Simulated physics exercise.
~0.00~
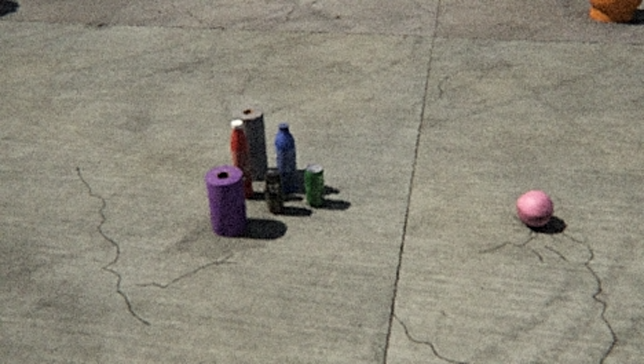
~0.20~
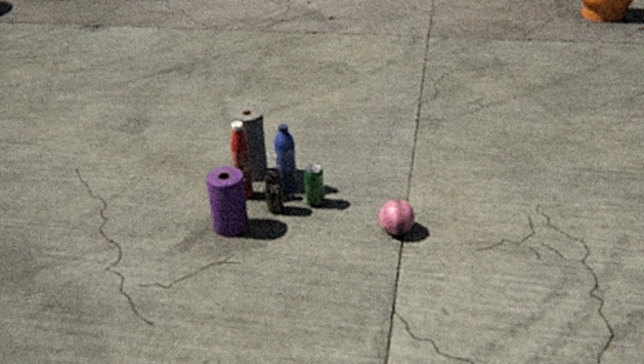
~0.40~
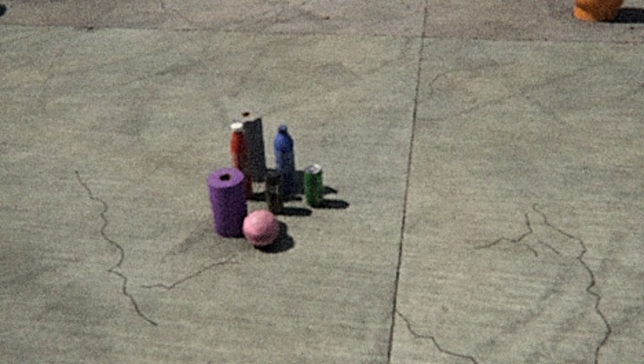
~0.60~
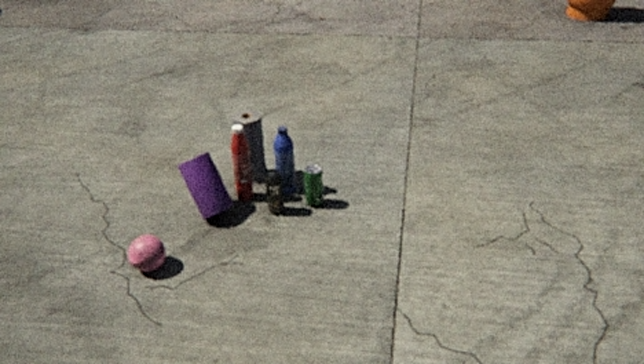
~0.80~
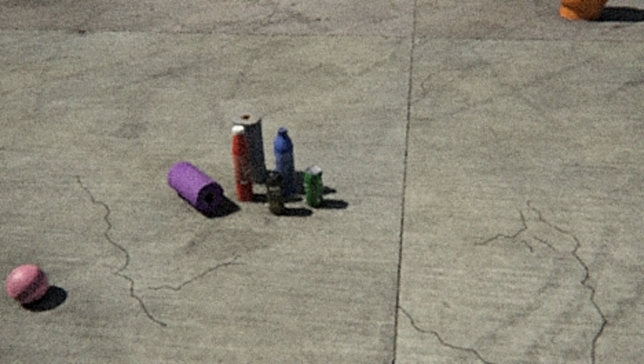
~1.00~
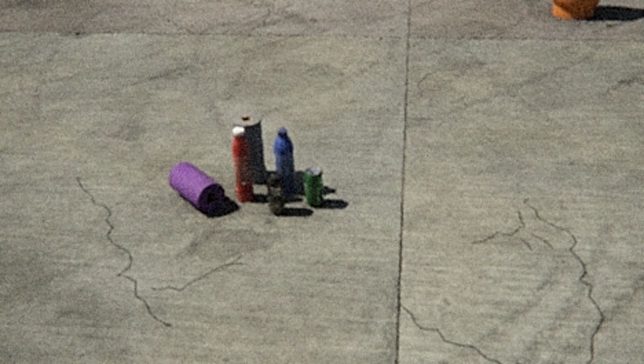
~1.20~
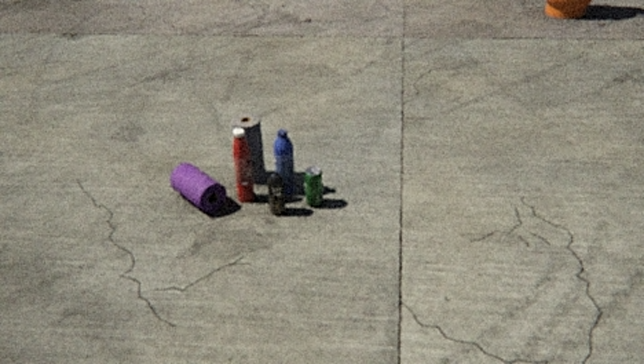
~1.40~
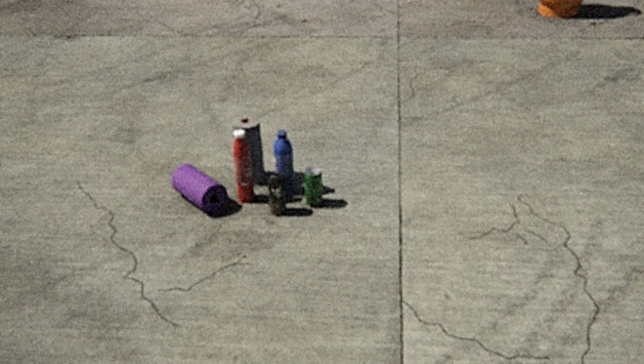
In the video, a pink ball rolls from right to left across a concrete floor toward a group of bottles, cans and rolls, striking the purple roll at the front. The purple roll tips onto its side, the ball rolls out of view, and the other objects remain standing.
